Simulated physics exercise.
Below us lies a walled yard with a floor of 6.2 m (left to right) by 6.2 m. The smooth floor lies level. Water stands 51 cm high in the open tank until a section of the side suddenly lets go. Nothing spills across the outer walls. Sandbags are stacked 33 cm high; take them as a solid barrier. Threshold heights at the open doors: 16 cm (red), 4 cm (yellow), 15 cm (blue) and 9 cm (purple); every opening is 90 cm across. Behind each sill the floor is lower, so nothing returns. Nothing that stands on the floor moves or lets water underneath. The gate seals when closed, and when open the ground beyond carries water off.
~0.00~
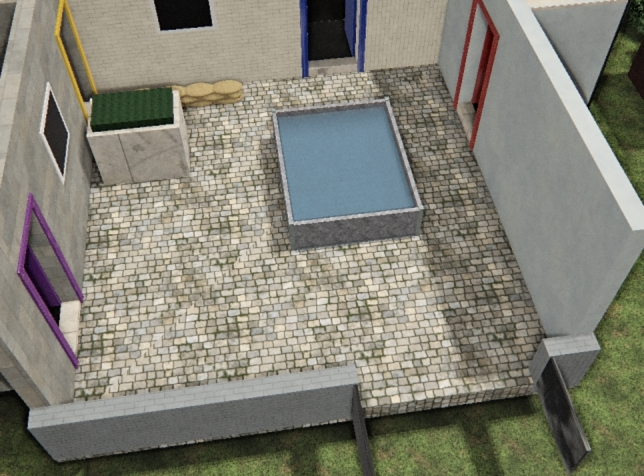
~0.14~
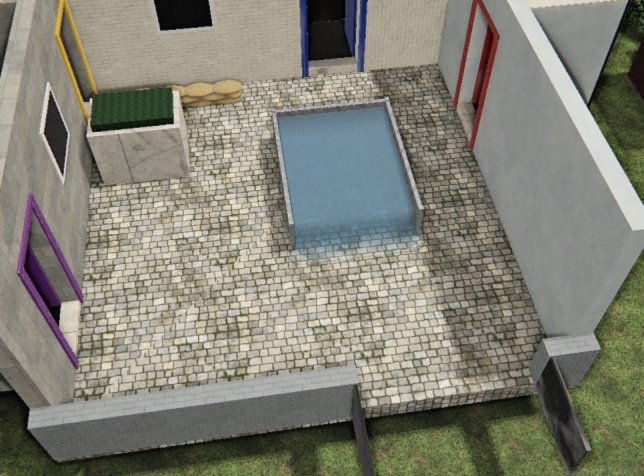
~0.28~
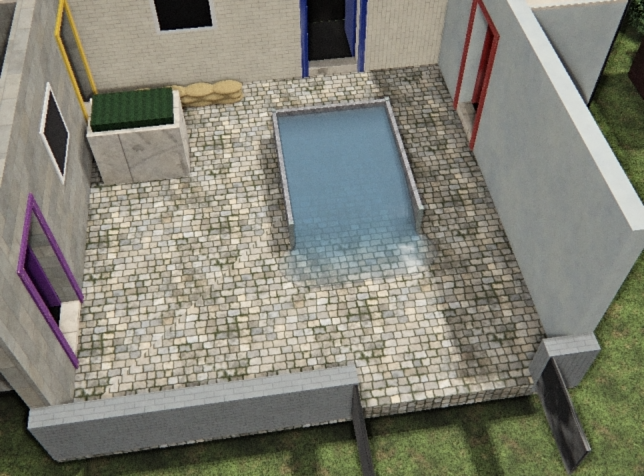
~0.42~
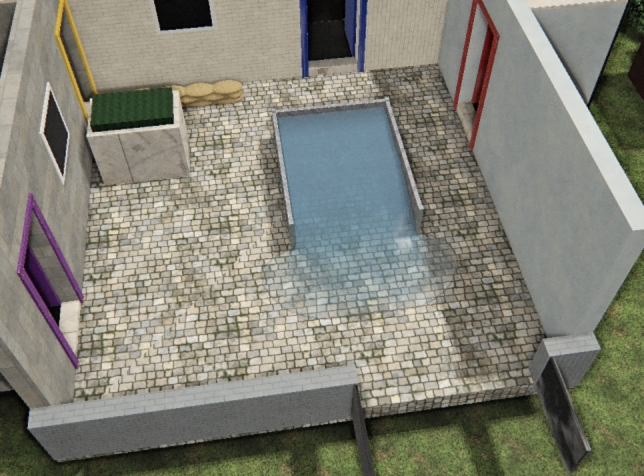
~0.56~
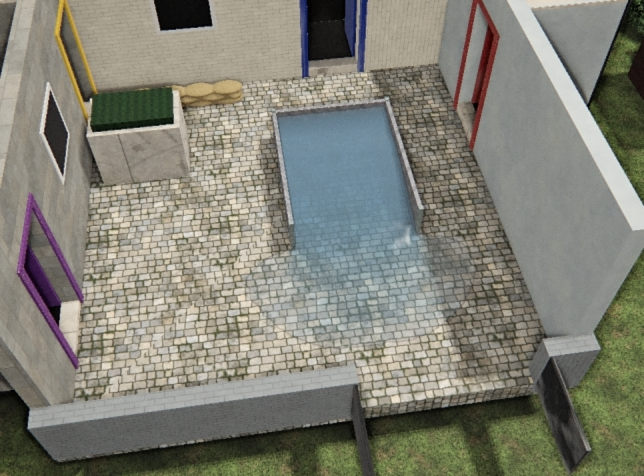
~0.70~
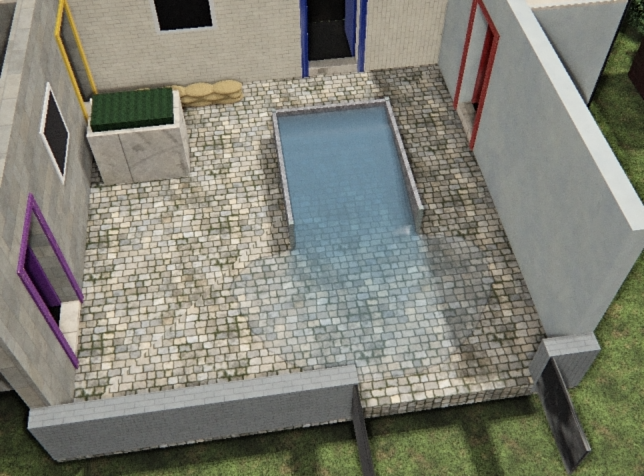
A raised blue pool loses its front wall, and water spreads forward across the paved yard.
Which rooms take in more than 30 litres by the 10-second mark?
Door by door: At the red door it stays under the limit; at the yellow door it stays under the limit; at the blue door it keeps below the limit; at the purple door it keeps below the limit.
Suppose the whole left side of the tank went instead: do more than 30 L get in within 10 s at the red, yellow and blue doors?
Against that limit: Red not over, yellow past it, blue below.
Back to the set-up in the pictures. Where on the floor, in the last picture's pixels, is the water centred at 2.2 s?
At about (345, 249).
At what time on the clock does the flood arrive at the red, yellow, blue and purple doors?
Arrival: Red 7.0 s, yellow 5.5 s, blue not in the 10 s, purple 3.0 s.
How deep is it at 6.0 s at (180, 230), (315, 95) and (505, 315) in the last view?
Roughly 2, 0 and 5 cm, in turn.
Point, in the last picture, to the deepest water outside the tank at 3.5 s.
Around (87, 428).
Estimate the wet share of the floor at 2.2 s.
Some 30 per cent of it.
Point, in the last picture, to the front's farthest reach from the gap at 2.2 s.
Near (102, 426).
After 1.4 s water covers 25 % of the floor and is deepest (25 cm) near (334, 394); red door not reached, yellow door not reached, blue door not reached, purple door not reached.
After 2.2 s water covers 30 % of the floor and is deepest (26 cm) near (334, 394); red door not reached, yellow door not reached, blue door not reached, purple door not reached.
After 3.5 s water covers 35 % of the floor and is deepest (23 cm) near (87, 428); red door not reached, yellow door not reached, blue door not reached, purple door 11 cm at the sill, 0 L in.
After 6.0 s water covers 55 % of the floor and is deepest (11 cm) near (114, 189); red door not reached, yellow door 2 cm at the sill, 0 L in, blue door not reached, purple door 8 cm at the sill, 8 L in.
After 10.0 s water covers 75 % of the floor and is deepest (6 cm) near (87, 236); red door 1 cm at the sill, 0 L in, yellow door 3 cm at the sill, 1 L in, blue door not reached, purple door 4 cm at the sill, 9 L in.
